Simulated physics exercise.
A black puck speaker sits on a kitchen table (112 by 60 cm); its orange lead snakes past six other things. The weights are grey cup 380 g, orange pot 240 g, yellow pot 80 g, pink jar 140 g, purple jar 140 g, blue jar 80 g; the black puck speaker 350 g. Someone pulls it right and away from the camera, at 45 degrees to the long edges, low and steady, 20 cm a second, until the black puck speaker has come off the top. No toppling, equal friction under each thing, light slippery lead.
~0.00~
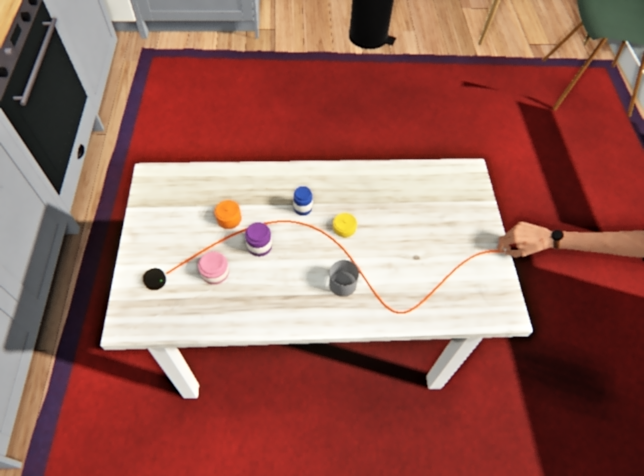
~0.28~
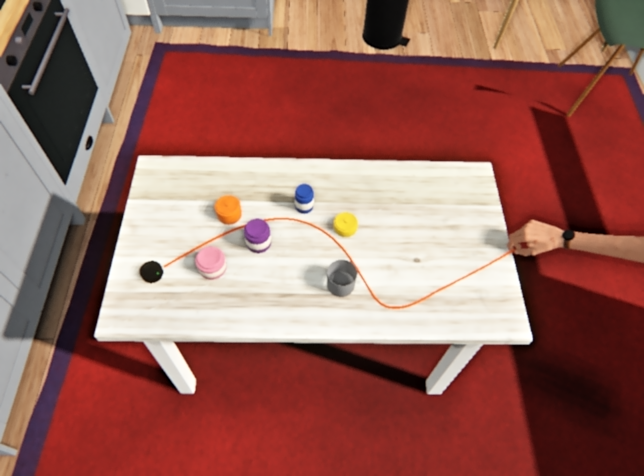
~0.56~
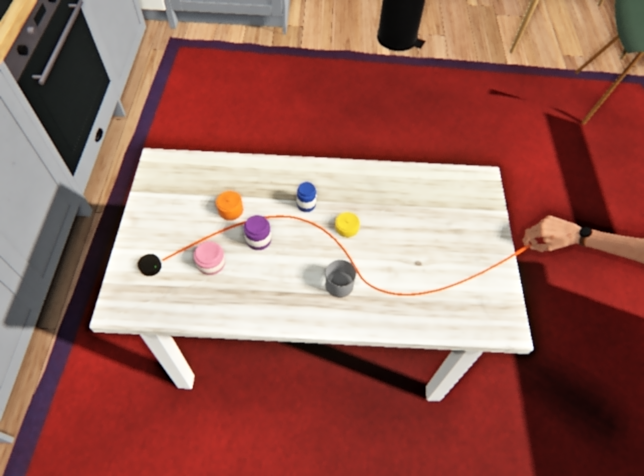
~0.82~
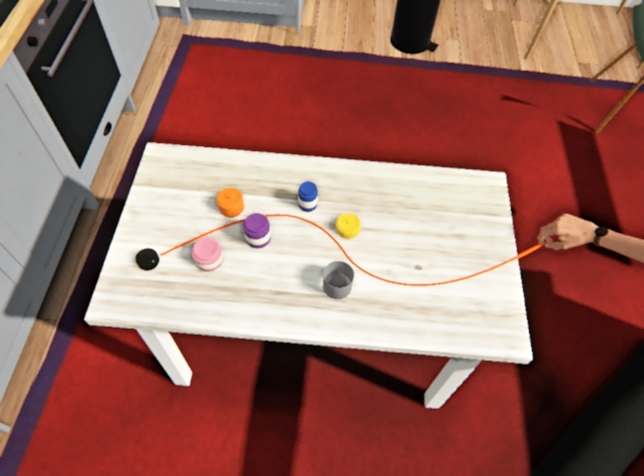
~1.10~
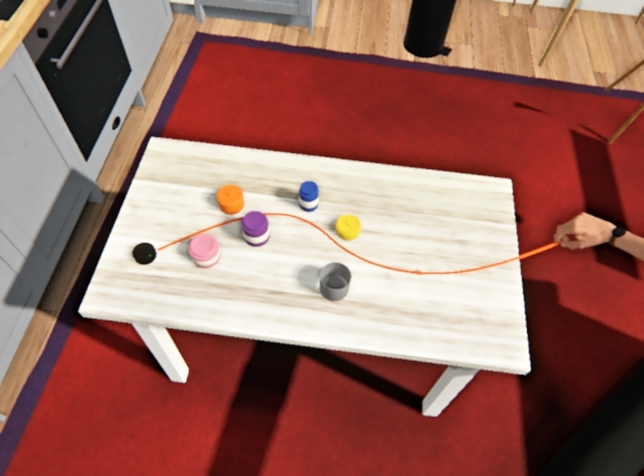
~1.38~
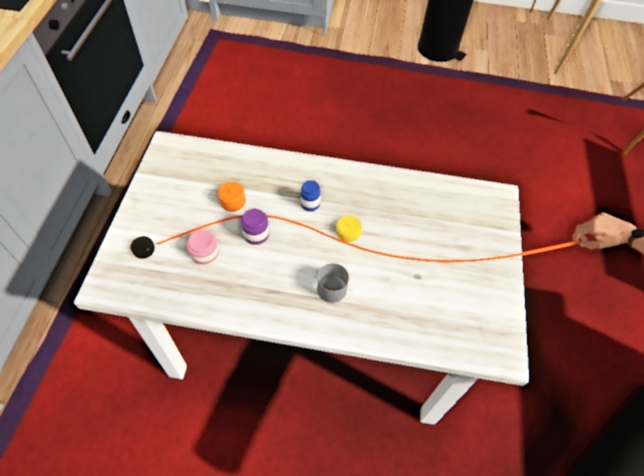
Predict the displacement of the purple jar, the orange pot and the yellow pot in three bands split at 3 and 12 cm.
Result: Purple jar shifts a middling way, orange pot hardly moves, yellow pot moves a moderate way.
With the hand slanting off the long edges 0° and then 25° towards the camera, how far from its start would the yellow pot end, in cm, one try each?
First try roughly 0 cm, second try roughly 0 cm.
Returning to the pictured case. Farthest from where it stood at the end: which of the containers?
It is the yellow pot.
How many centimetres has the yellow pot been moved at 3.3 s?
About 4 cm.
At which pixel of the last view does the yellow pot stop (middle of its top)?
I'd say roughly (360, 198) in the last view.
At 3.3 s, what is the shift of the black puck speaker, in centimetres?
About 28 cm.
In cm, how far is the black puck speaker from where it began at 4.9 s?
Shift at that time: About 58 cm.
At 3.3 s, the black puck speaker has slid 28 cm. Moved, purple jar 5 cm, yellow pot 4 cm, pink jar 3 cm.
At 4.9 s, the black puck speaker has slid 58 cm. Moved, yellow pot 9 cm, purple jar 6 cm, pink jar 3 cm.
At 6.5 s, the black puck speaker has slid 88 cm. Moved, yellow pot 9 cm, purple jar 6 cm, pink jar 3 cm.
At 7.8 s, the black puck speaker is off the top. Moved, yellow pot 9 cm at (360, 198), purple jar 6 cm at (262, 234), pink jar 3 cm, orange pot 0 cm at (231, 189).
